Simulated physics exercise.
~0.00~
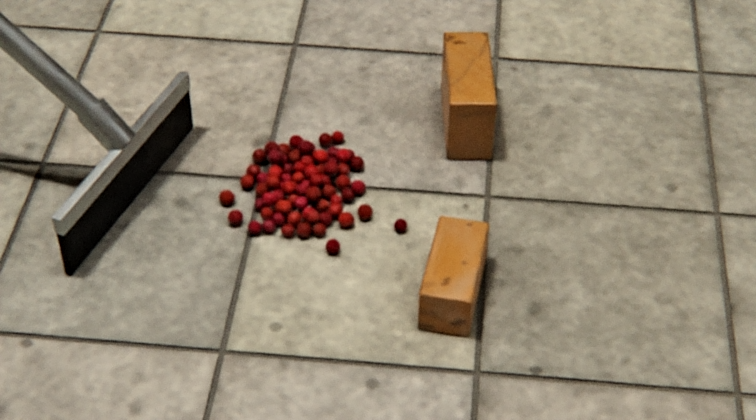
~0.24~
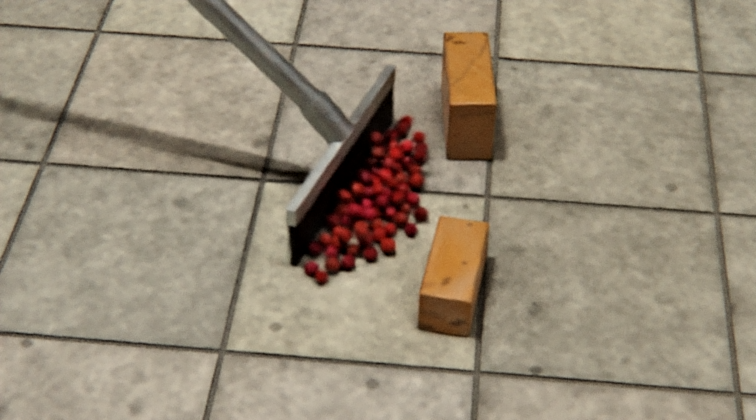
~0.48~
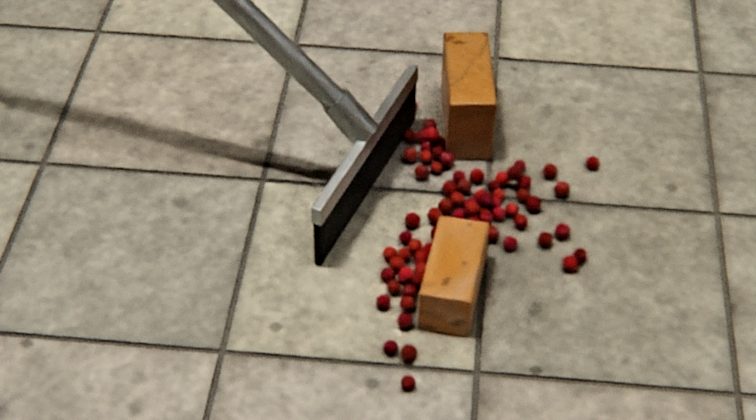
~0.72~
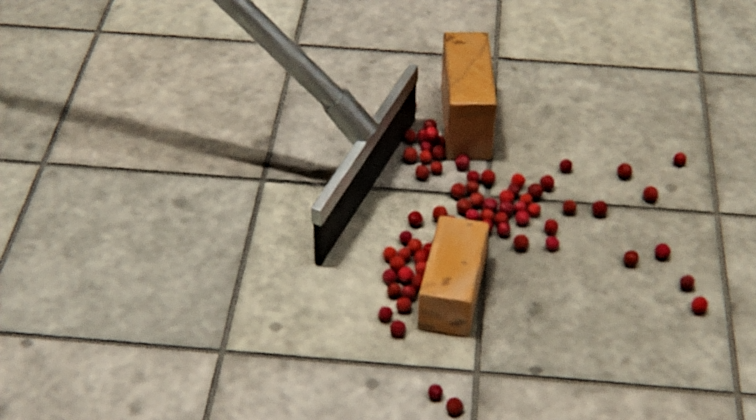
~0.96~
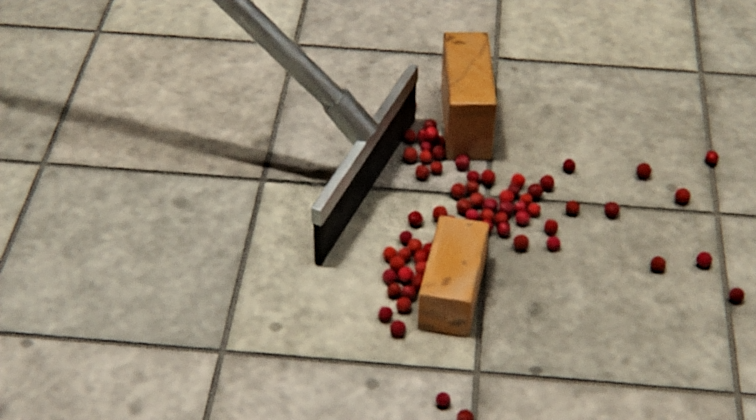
The clip opens on a tiled floor, where a squeegee with a metal handle stands to the left of a loose pile of cranberries, with two orange-brown blocks set apart on the right. The squeegee sweeps right and gathers the berries against its dark blade, pushing them toward the blocks. It then stops just short of the blocks, and the berries spill ahead, many of them passing into the gap. Several roll on across the tiles to the right, while a few slip down past the near block. By the end the squeegee stands still, with berries clustered in the gap and against both blocks, and a few scattered beyond.
